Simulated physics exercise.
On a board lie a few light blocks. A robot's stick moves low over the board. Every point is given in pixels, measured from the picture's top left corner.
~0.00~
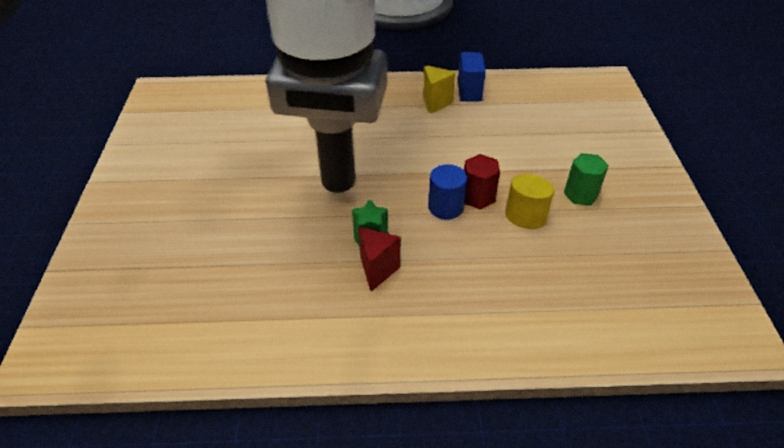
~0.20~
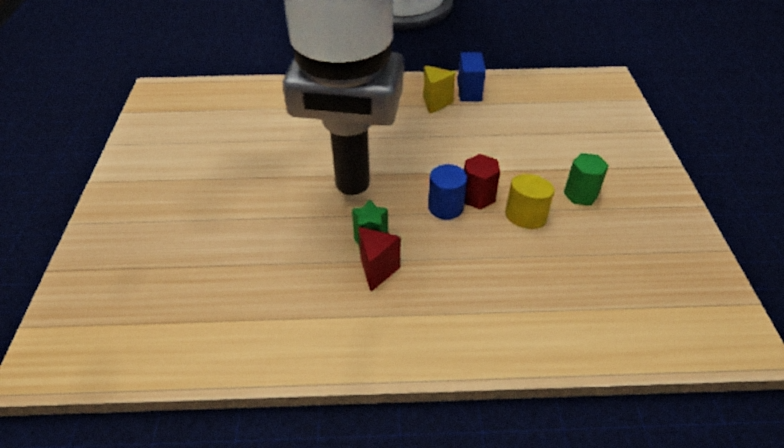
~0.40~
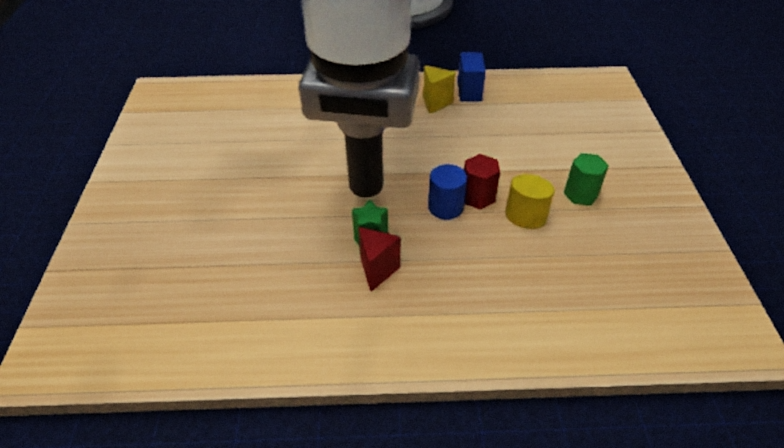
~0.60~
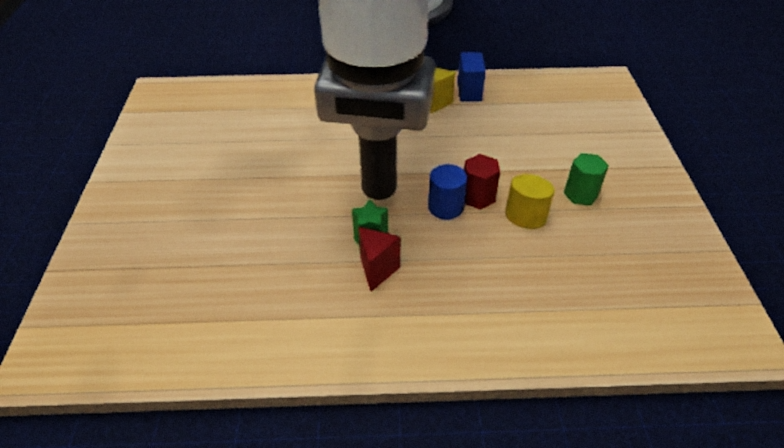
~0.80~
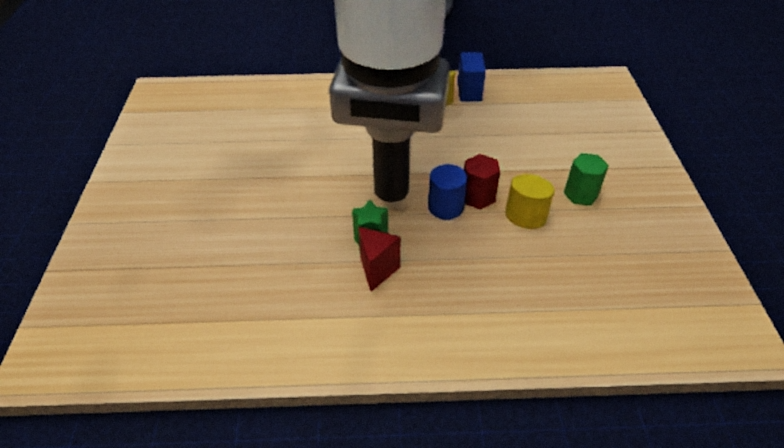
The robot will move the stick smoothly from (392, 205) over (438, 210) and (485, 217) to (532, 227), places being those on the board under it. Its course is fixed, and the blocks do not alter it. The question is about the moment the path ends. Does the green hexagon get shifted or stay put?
The green hexagon moves.
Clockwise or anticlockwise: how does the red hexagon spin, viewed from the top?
It makes a counterclockwise turn.
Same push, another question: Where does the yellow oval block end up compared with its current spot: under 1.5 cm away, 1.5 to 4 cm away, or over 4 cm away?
Above 4 cm.
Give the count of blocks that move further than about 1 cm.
That's three or more.
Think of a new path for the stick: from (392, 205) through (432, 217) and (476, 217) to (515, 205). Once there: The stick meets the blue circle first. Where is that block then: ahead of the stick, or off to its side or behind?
As far as I can tell, the blue circle is still leading the way in front of the stick.
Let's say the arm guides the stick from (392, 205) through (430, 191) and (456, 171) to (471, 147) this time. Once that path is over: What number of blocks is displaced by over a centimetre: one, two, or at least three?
It should be two.
The first path, step by step. One third of the way, stick (440, 197); blue circle (479, 180); red hexagon (501, 163), turned 50° anticlockwise.
Two thirds of the way, stick (489, 204); blue circle (527, 181); red hexagon (517, 157), turned 85° anticlockwise; yellow oval block (566, 186), turned 30° clockwise.
At the end, stick (536, 213); blue circle (563, 178); red hexagon (518, 157), turned 90° anticlockwise; yellow oval block (601, 183), turned 95° clockwise; green hexagon (604, 159), turned 60° anticlockwise.
